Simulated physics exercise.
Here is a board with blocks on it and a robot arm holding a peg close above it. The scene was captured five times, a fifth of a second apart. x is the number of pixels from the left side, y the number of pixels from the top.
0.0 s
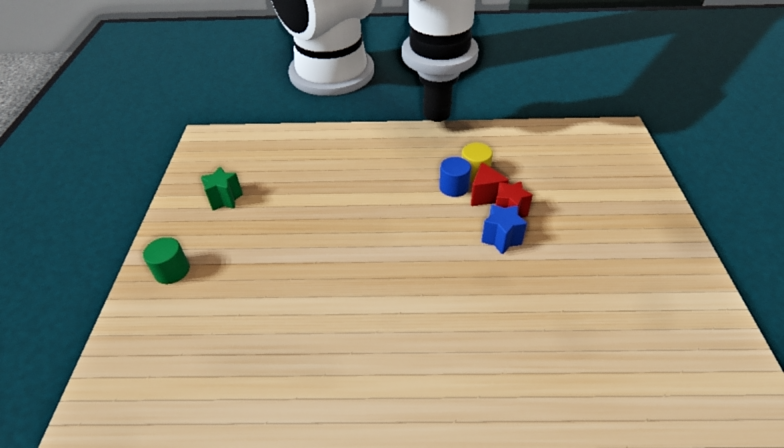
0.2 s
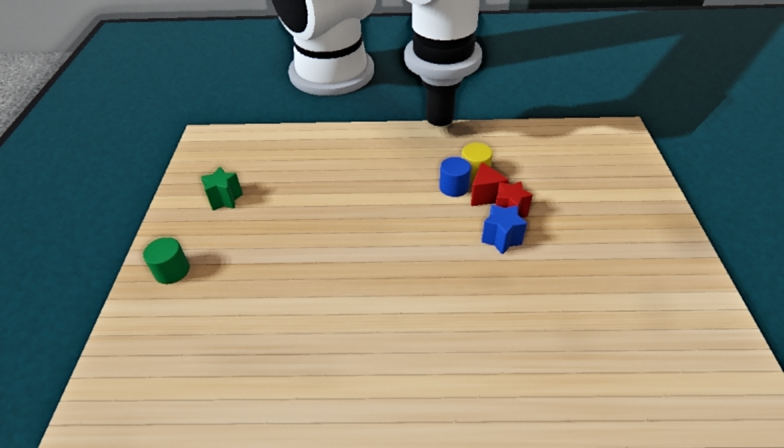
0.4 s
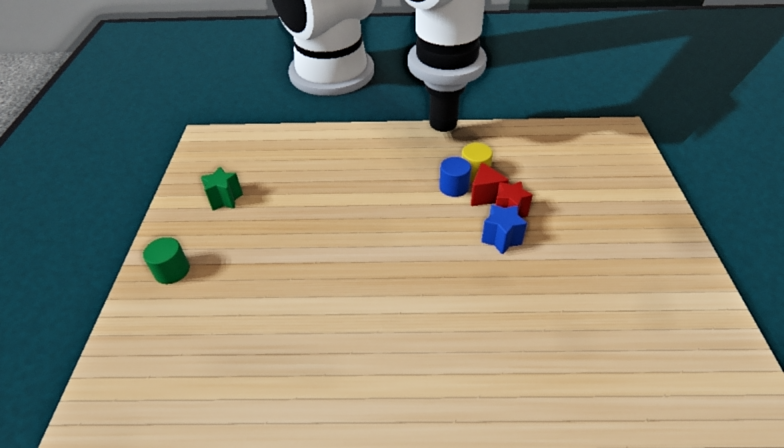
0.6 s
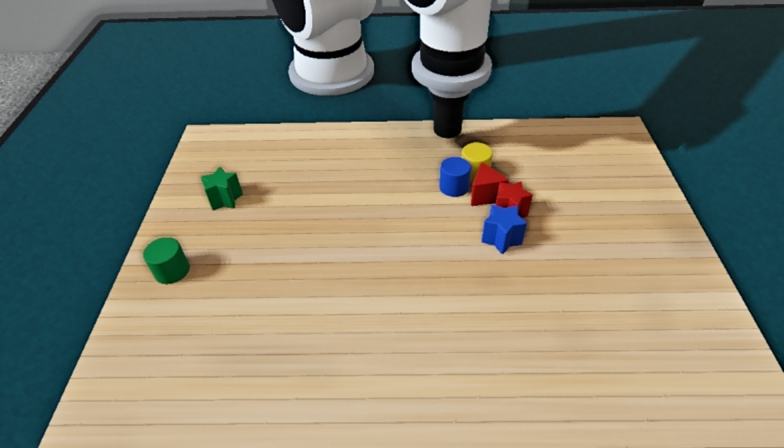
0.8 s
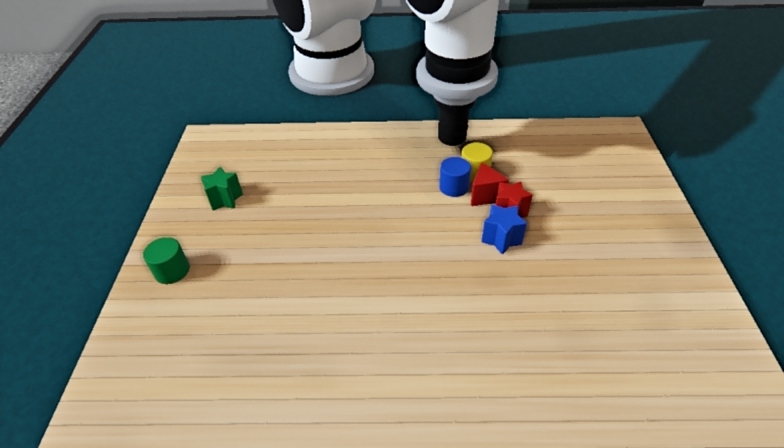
A robot arm's black peg moves slightly down and to the right, drawing close to the blue and yellow circles beside red and blue blocks on a wooden board, while every block, including two green ones at left, stays still.
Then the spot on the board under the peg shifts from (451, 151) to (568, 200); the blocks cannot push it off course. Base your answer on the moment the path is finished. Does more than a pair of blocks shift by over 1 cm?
No - that is not the case.
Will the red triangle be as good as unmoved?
I believe not.
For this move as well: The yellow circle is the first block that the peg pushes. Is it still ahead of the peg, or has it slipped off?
It lies beside or behind the peg.
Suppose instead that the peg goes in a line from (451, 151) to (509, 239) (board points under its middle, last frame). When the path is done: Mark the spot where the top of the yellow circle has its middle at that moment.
Its top middle will sit at (508, 161).
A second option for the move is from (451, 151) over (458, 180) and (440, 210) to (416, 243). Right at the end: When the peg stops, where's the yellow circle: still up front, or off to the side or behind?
Slipped clear.
On the path given first. One third of the way, peg (489, 153); yellow circle (490, 164); red triangle (487, 183), turned 15° anticlockwise; red star block (515, 195), turned 20° anticlockwise.
Two thirds of the way, peg (529, 169); yellow circle (497, 169); red triangle (485, 185), turned 25° anticlockwise; red star block (515, 195), turned 20° anticlockwise.
At the end, peg (571, 187); blue circle not moved; yellow circle (497, 169); red triangle (485, 185), turned 25° anticlockwise; red star block (515, 195), turned 20° anticlockwise.
